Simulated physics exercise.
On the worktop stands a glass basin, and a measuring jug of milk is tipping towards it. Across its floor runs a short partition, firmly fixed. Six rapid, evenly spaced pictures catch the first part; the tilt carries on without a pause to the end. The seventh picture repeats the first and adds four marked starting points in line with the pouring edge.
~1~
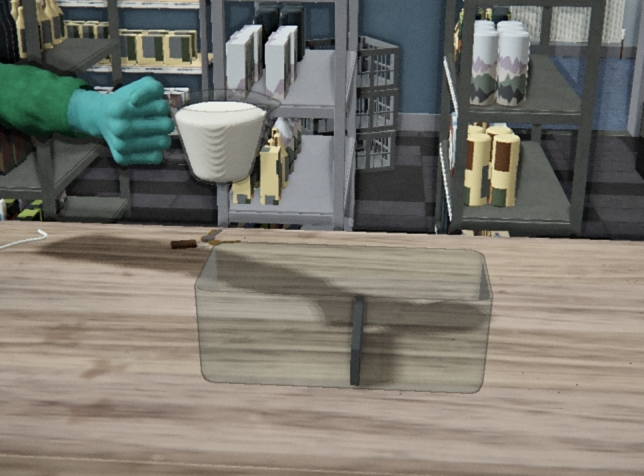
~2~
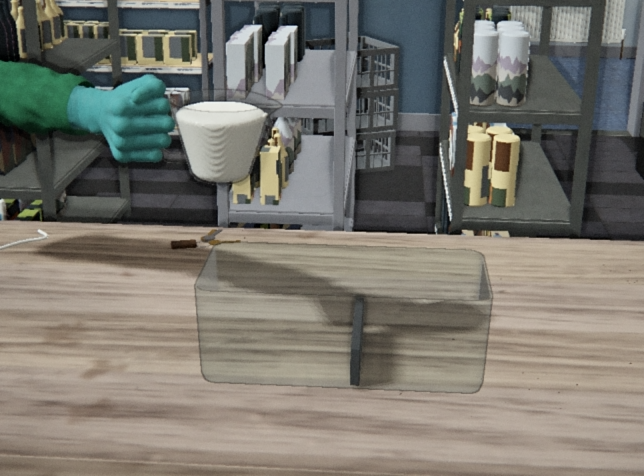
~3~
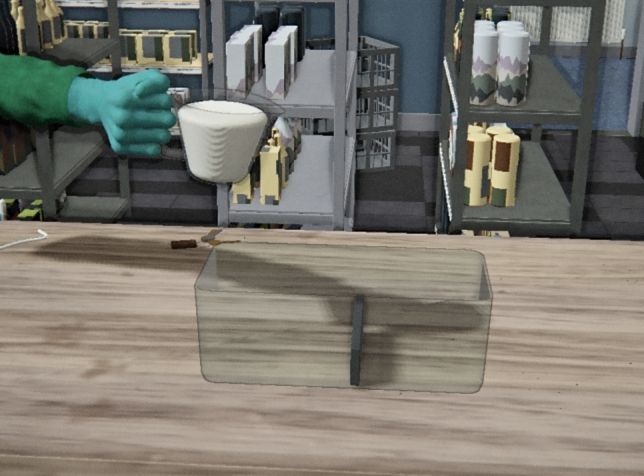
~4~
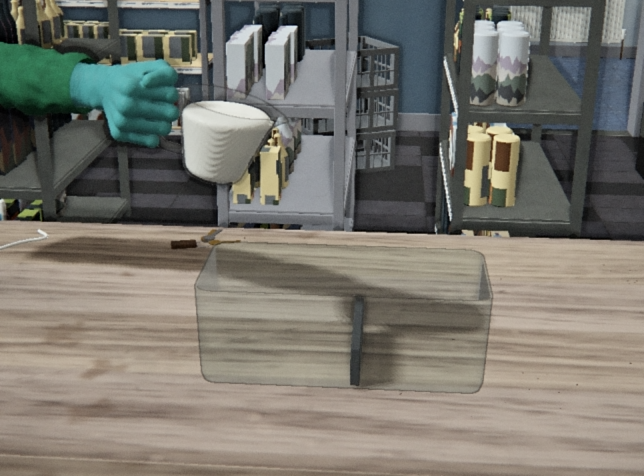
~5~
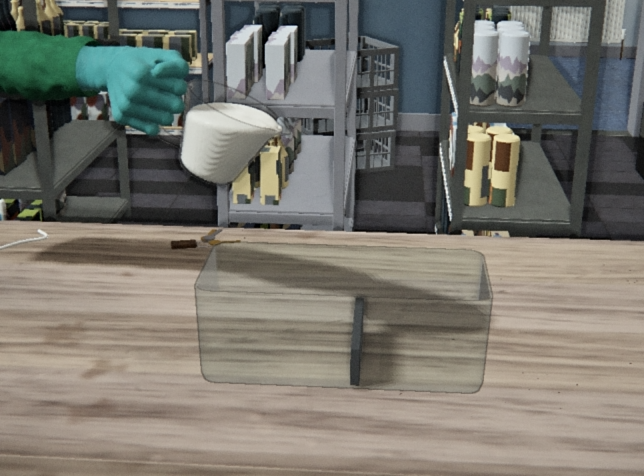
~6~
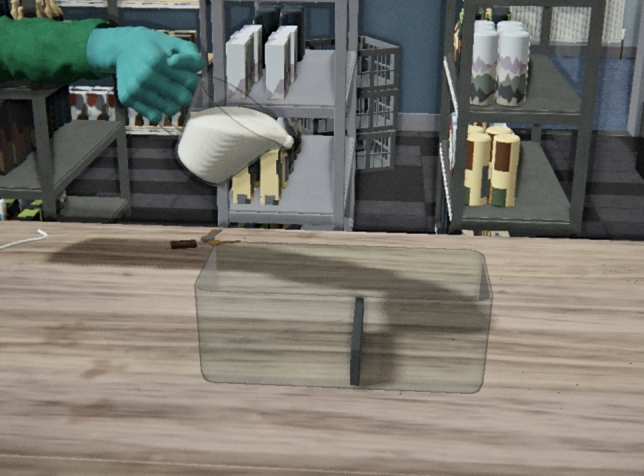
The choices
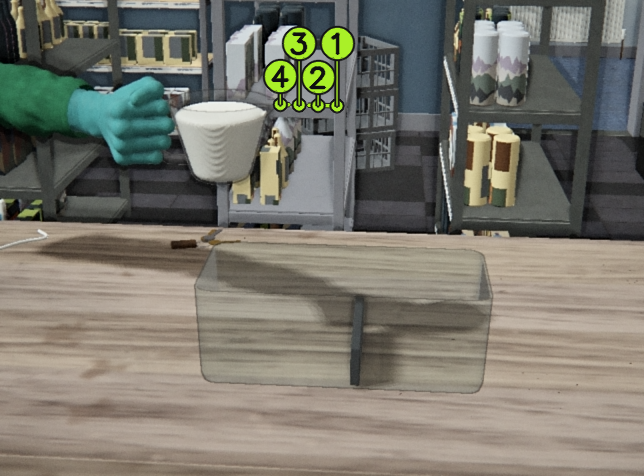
On a wooden worktop in front of some shelves stood a clear basin with a short partition inside, and above it a green-gloved hand beside a white jug stayed nearly still, then tilted it rightward.
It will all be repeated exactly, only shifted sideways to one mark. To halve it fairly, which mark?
The best place is 2.
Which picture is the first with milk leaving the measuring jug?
Picture 6.
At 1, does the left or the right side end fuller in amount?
More ends on the right.
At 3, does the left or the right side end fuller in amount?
The left side.
In lime, 1 at (337, 105); 2 at (318, 105); 3 at (299, 105); 4 at (280, 104).
With 1, about 17 % ends left of the wall and 80 % right of it; 3 % is lost outside.
With 2, about 55 % ends left of the wall and 42 % right of it; 3 % is lost outside.
With 3, about 79 % ends left of the wall and 18 % right of it; 3 % is lost outside.
With 4, about 89 % ends left of the wall and 5 % right of it; 6 % is lost outside.
